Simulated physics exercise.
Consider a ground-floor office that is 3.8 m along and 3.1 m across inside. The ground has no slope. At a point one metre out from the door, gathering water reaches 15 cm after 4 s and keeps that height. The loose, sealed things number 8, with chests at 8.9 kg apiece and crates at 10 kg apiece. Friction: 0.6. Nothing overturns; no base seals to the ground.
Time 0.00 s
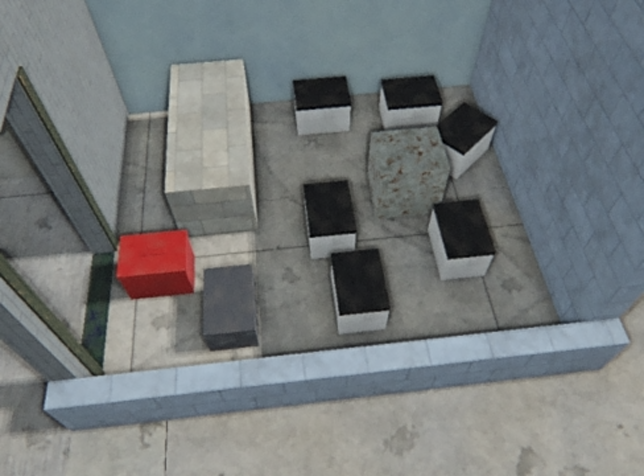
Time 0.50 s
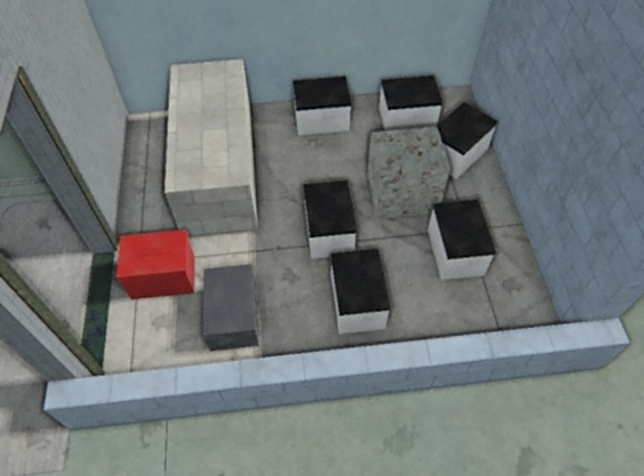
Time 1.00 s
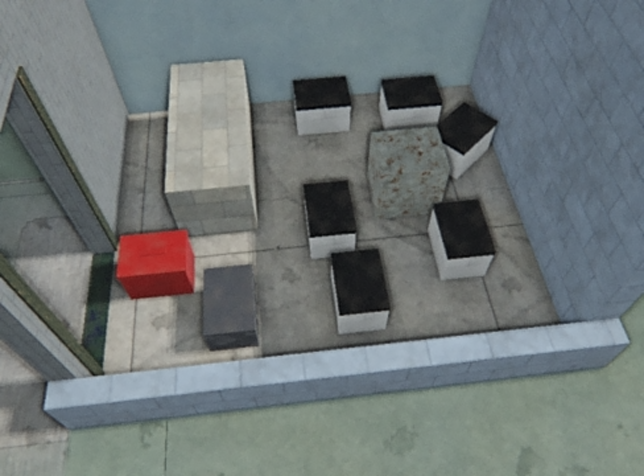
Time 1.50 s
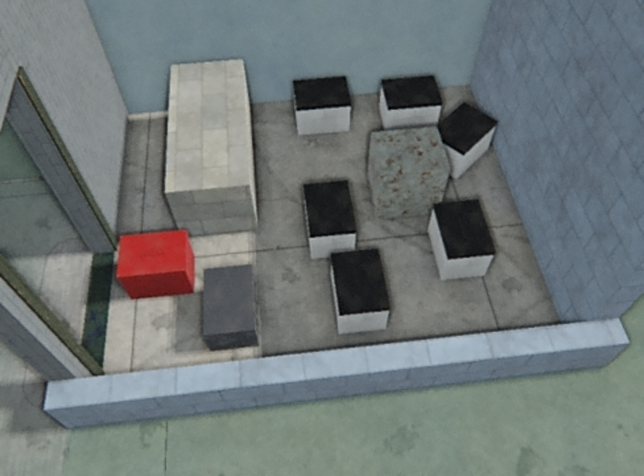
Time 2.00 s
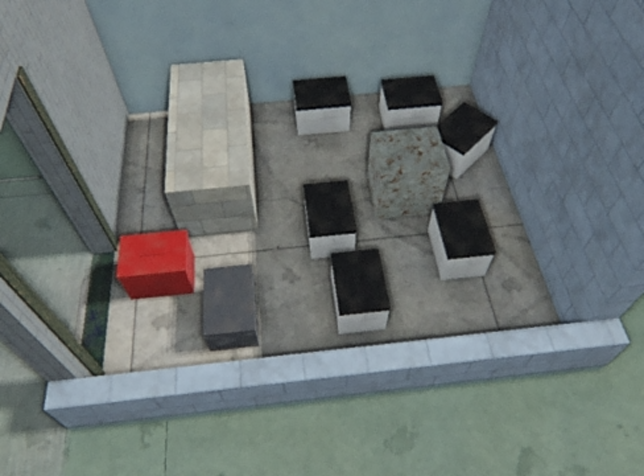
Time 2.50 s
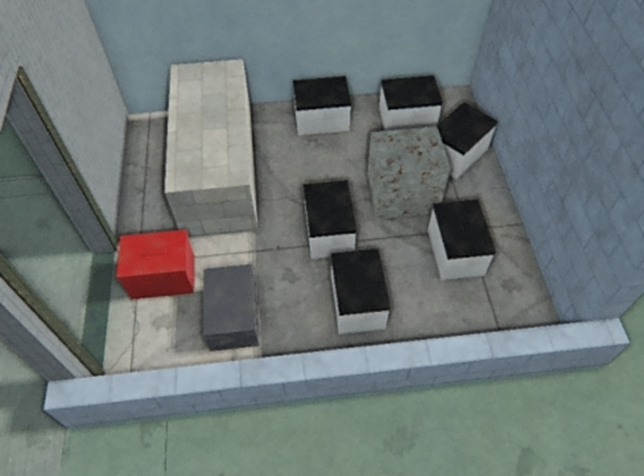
In a walled office, greenish water spreads outside and reaches the doorway while the boxes stay still.
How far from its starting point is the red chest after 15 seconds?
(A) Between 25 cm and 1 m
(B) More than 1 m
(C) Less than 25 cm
(B) More than 1 m.
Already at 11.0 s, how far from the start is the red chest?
About 250 cm by then.
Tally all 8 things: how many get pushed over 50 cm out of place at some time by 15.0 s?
That makes 8.
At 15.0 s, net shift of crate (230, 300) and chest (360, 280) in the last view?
They sit 250 cm and 250 cm away, in the order given.
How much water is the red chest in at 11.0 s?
Near 11 cm deep.
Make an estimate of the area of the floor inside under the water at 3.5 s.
About 1.0 m2.
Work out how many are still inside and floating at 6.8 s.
At that moment it comes to 3.
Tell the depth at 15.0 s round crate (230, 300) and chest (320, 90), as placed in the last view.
First roughly 12 cm, second roughly 11 cm.
After 3.5 s the red chest is near (163, 250), 0.1 m from its start, aground; 0 afloat.
After 6.8 s the red chest is near (315, 226), 1.4 m from its start, afloat; 3 afloat.
After 11.0 s the red chest is near (455, 253), 2.5 m from its start, afloat; 8 afloat.
After 15.0 s the red chest is near (466, 202), 2.6 m from its start, afloat; 8 afloat.
